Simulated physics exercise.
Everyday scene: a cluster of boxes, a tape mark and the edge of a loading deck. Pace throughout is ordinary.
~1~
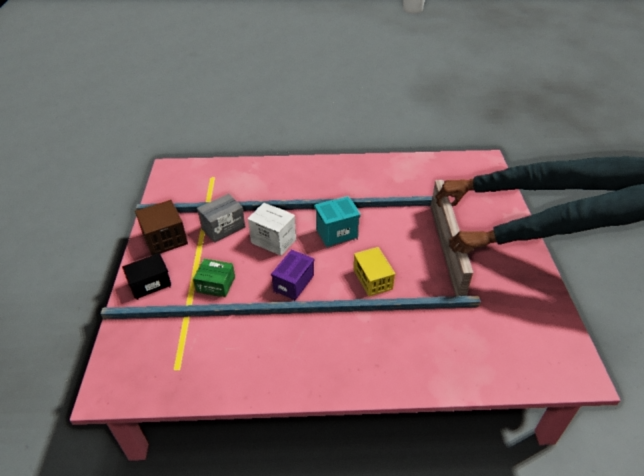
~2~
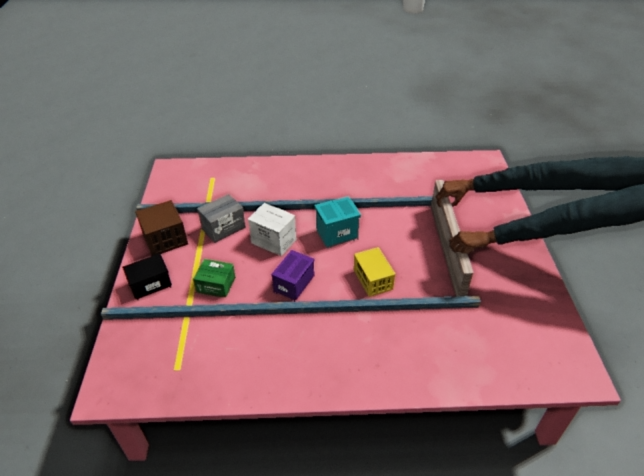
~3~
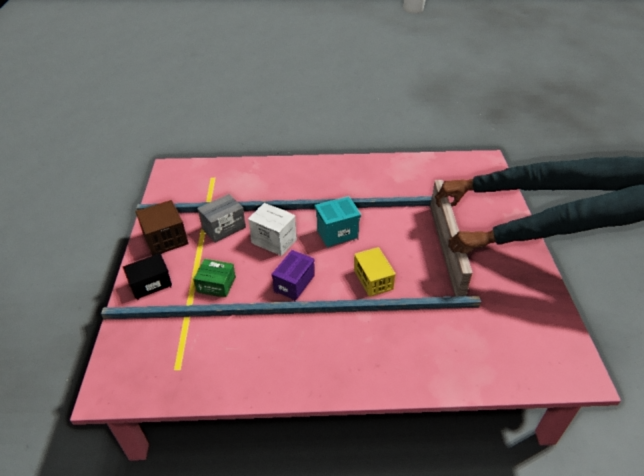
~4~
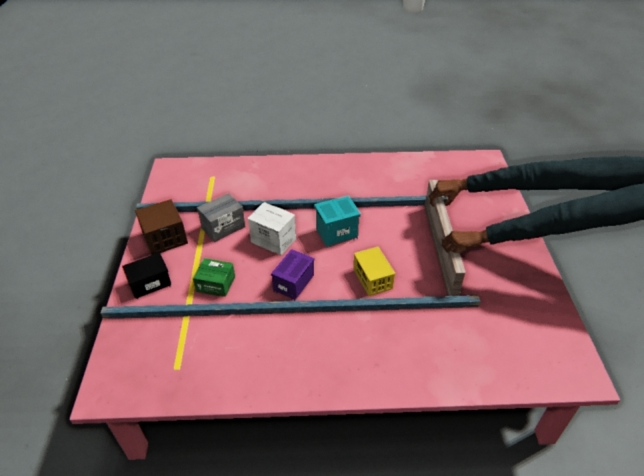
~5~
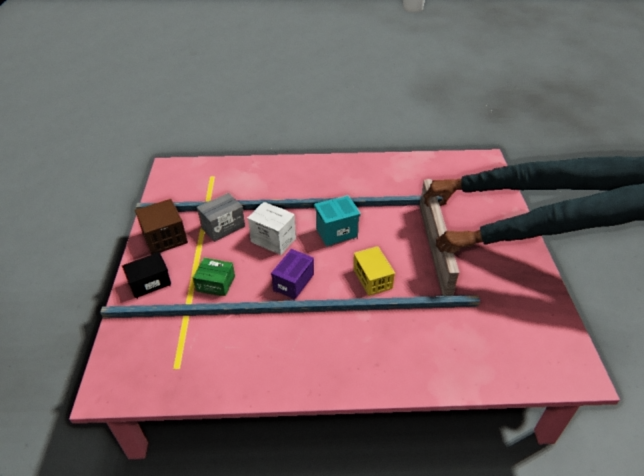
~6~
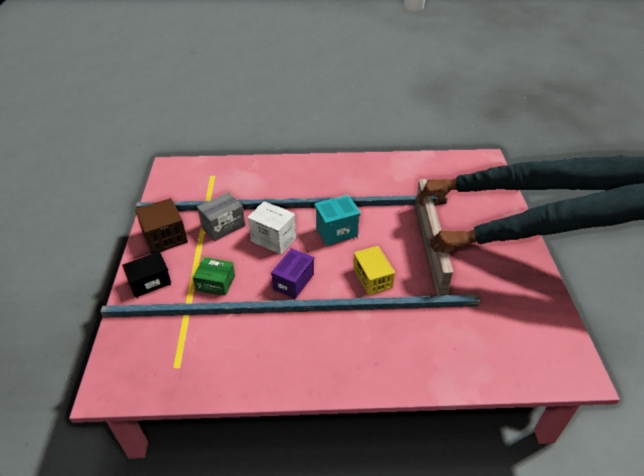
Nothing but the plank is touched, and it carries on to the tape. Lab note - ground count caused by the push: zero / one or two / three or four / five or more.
A single one or a pair drops off.
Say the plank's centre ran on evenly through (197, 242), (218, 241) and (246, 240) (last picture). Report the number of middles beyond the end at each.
2; 1; 0.
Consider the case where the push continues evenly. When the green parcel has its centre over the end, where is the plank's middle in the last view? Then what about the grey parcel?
I'd put it close to (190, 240), and close to (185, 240) for the other one.
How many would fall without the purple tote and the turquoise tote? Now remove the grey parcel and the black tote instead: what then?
Count: 0 (first case); 0 (second).
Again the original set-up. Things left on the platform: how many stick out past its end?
The total comes out at 2.
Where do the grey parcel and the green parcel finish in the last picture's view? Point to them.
Near (142, 218) and (119, 282).
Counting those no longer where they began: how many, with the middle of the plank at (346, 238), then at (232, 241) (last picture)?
Note: First position 2; second position 8.
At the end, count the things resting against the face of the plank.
The count in contact is 2.
Soon after, none off yet; black tote at rest near (148, 275); brown crate at rest near (162, 226); grey parcel at rest near (222, 216).
Then, none off yet; black tote at rest near (148, 275); brown crate at rest near (162, 226); grey parcel moved a little near (217, 215).
By the end, the number that fall off is one or two; fallen, brown crate and black tote.
